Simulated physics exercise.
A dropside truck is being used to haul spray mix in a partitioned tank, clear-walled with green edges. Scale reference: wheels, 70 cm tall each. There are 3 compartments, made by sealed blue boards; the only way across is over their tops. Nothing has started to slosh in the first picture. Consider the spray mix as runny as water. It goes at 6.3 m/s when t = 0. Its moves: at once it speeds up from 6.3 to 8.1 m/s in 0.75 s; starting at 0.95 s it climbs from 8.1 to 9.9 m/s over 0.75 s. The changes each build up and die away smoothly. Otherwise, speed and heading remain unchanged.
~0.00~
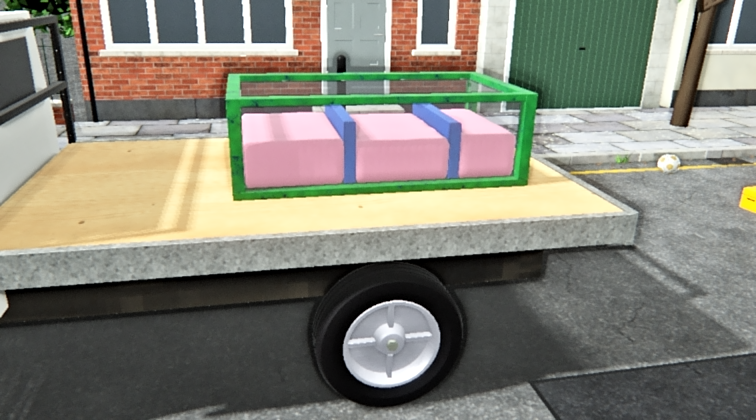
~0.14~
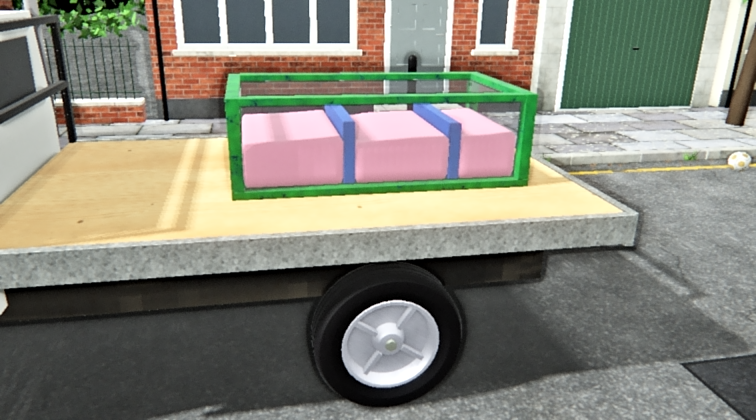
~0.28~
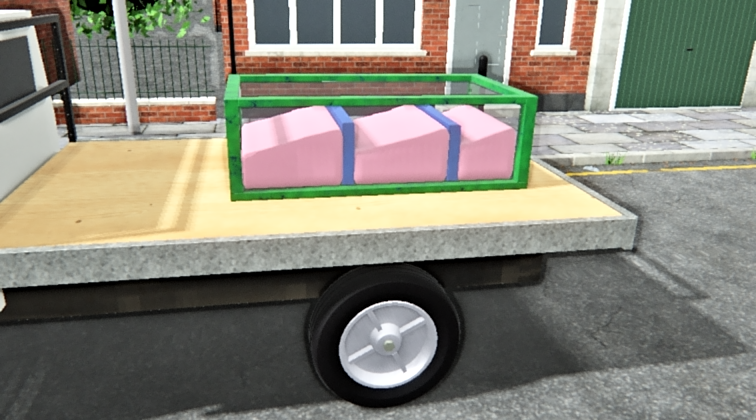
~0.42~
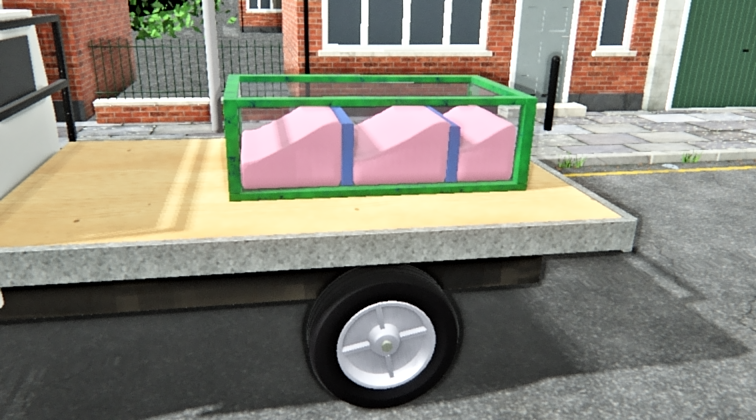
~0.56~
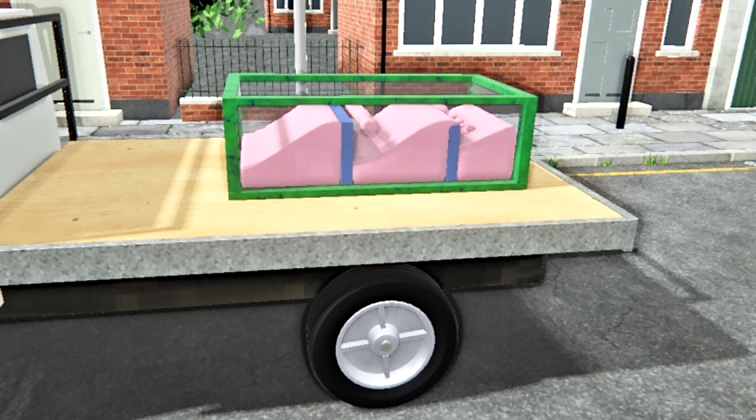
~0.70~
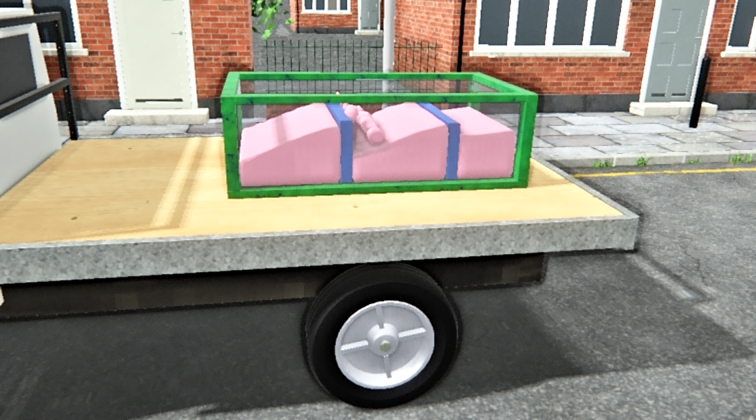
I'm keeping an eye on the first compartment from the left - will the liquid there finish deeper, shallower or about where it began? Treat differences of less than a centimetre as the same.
It will finish shallower.
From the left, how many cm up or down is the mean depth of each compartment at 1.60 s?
In cm: 3 down, 1 down, 5 up.
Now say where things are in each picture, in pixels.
Surface heights from the left, (286, 138), (405, 134), (483, 132); board top at (350, 123) and (457, 124); the front is on the left, levels are read along the near wall; a wheel hub at (394, 350), in the first picture.
Surface heights from the left, (286, 138), (405, 134), (483, 132), in the second picture.
Surface heights from the left, (285, 139), (405, 136), (483, 135), in the third picture.
Surface heights from the left, (284, 145), (404, 135), (482, 135), in the fourth picture.
Surface heights from the left, (284, 142), (404, 134), (483, 133), in the fifth picture.
Surface heights from the left, (283, 140), (404, 130), (483, 131); a wheel hub at (387, 351), in the sixth picture.
By 1.10 s the mean depths from the left are 21, 22, 24 cm.
By 1.60 s the mean depths from the left are 19, 21, 27 cm.
By 2.20 s the mean depths from the left are 19, 22, 28 cm.
By 4.68 s the mean depths from the left are 19, 22, 28 cm.
